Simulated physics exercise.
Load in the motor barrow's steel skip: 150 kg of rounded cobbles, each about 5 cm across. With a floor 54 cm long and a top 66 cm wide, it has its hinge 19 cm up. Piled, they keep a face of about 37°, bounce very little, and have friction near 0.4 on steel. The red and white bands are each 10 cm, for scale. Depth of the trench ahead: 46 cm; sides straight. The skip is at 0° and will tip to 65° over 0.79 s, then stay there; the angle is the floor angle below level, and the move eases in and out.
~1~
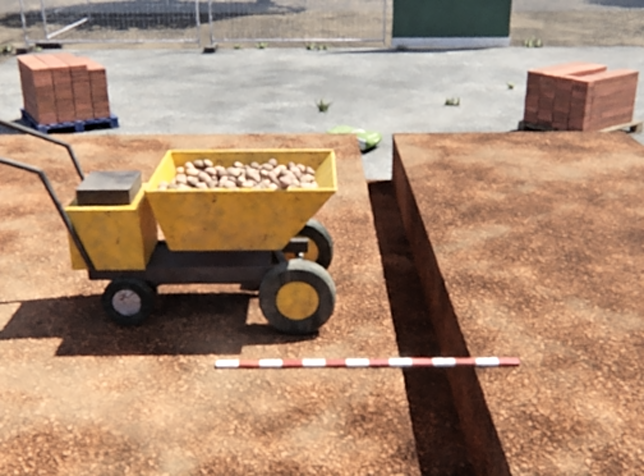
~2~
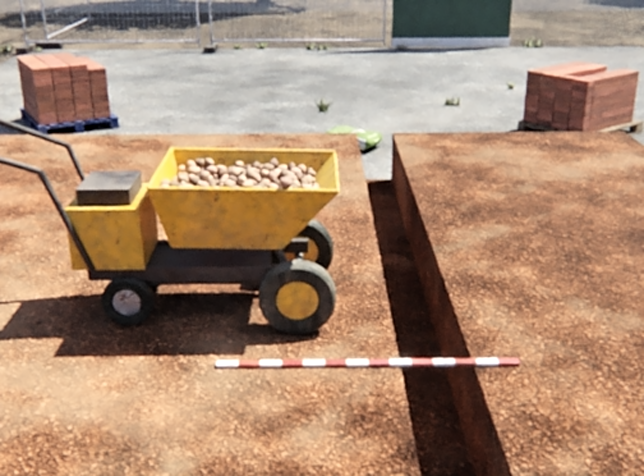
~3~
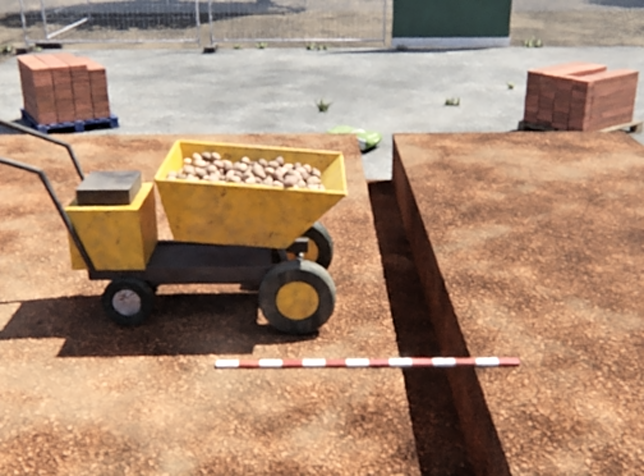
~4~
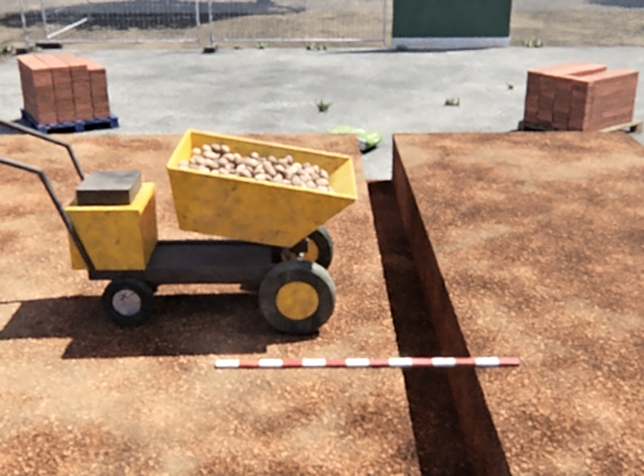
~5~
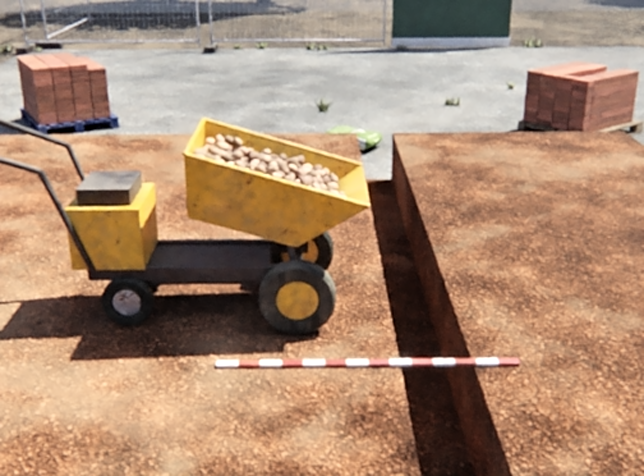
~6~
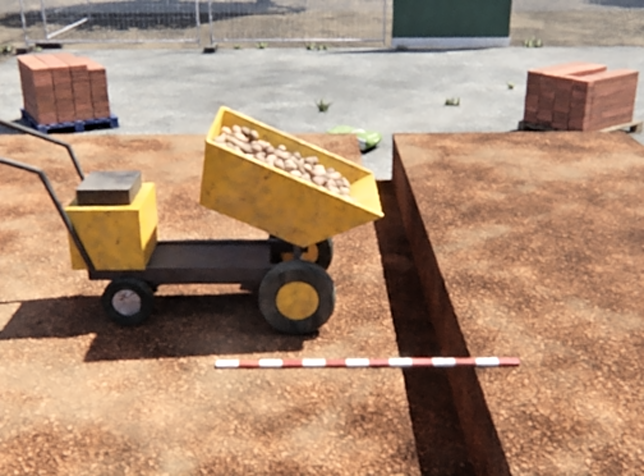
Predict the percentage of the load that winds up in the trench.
My prediction is about 55 per cent.
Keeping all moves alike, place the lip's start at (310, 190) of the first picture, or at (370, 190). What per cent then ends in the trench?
Some 80 and some 30 per cent, in that order.
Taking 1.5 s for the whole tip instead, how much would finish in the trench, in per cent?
With that change, it comes to around 70 per cent.
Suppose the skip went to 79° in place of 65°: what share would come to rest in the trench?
In that case near 55 per cent.
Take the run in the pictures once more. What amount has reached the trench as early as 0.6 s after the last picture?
By that moment, roughly 15 per cent of the load.
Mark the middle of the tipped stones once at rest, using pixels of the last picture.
Around (445, 351).
Then, 0.3 s after the last picture the floor is at 55°, 100 % in the skip; the foremost stones are at (397, 240).
Then, 0.6 s after the last picture the floor is at 65°, 78 % in the skip, 15 % in the trench, 7 % past the trench; the foremost stones are at (478, 290).
Then, 0.9 s after the last picture the floor is at 65°, 33 % in the skip, 23 % in the trench, 44 % past the trench; the foremost stones are at (598, 304).
Then, 2.9 s after the last picture the floor is at 65°, 0 % in the skip, 55 % in the trench, 45 % past the trench; the foremost stones are past the picture's edge.
